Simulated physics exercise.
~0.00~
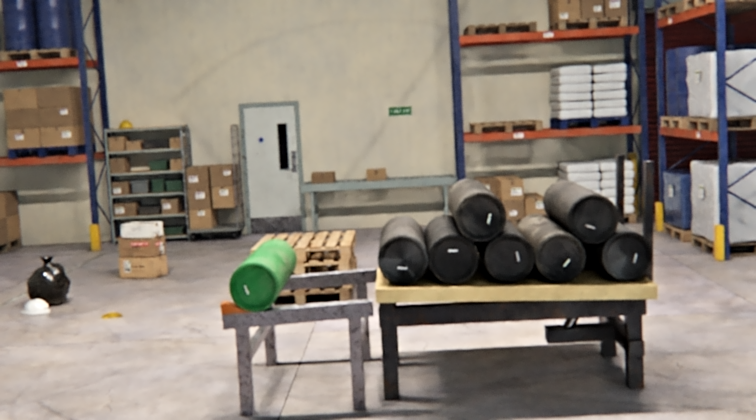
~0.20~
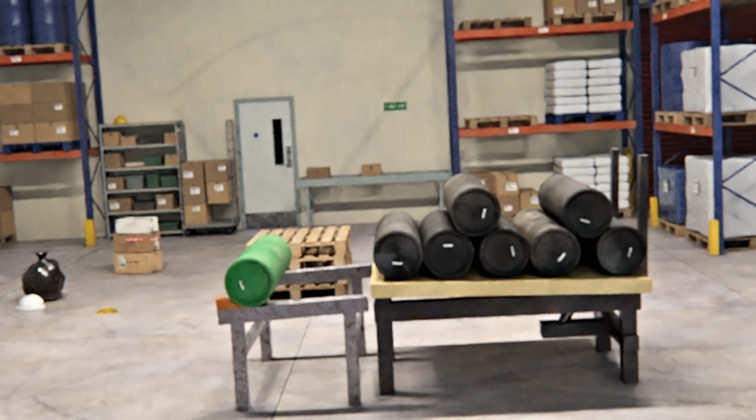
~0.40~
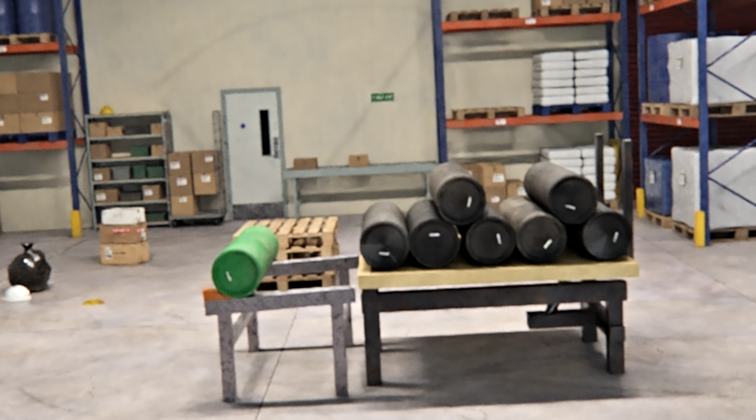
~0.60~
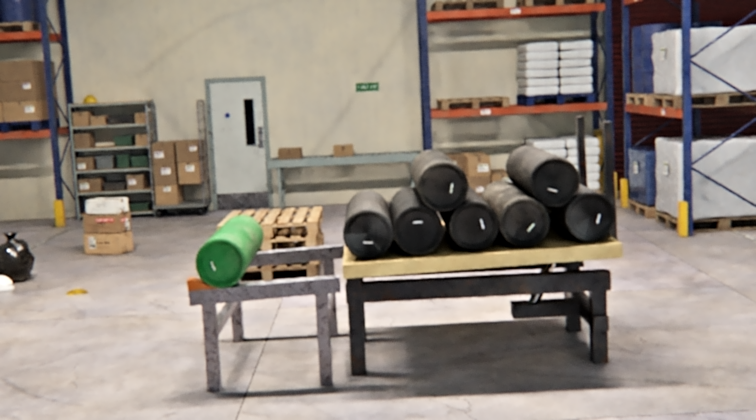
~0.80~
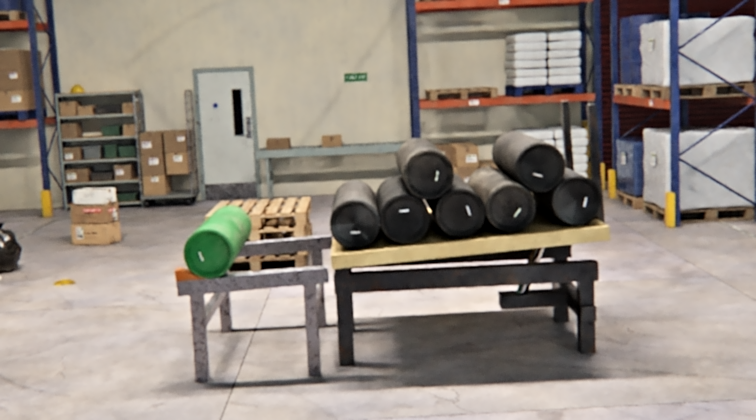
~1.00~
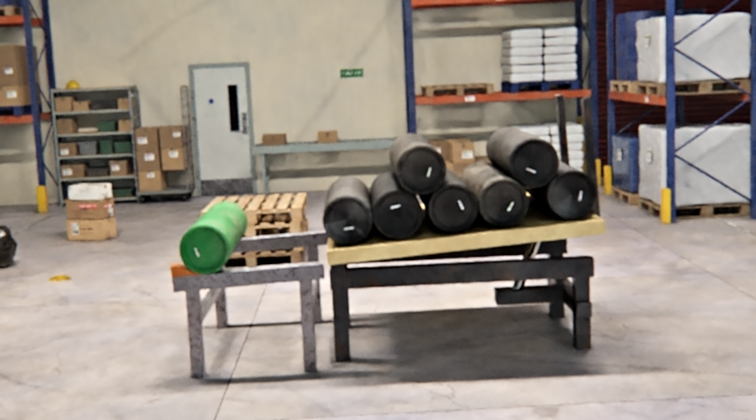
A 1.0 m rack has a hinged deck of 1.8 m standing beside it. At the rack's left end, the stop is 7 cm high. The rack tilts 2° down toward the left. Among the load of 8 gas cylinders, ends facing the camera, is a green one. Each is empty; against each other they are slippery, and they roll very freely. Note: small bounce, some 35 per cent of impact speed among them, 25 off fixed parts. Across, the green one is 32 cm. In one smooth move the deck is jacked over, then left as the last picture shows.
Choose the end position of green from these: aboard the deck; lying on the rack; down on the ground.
My pick for green is lying on the rack.
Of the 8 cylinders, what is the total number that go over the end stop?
Count: 0.
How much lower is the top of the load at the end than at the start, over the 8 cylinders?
5 cm.
After 1.5 s, green is on the rack, 25 cm from the rack's far end; 0 of 8 over the stop.
After 2.2 s, no change for green; 0 of 8 over the stop.
After 3.0 s, green is on the rack, 15 cm from the rack's far end; 0 of 8 over the stop.
At rest (3.8 s), green is on the rack, 15 cm from the rack's far end; 0 of 8 over the stop.
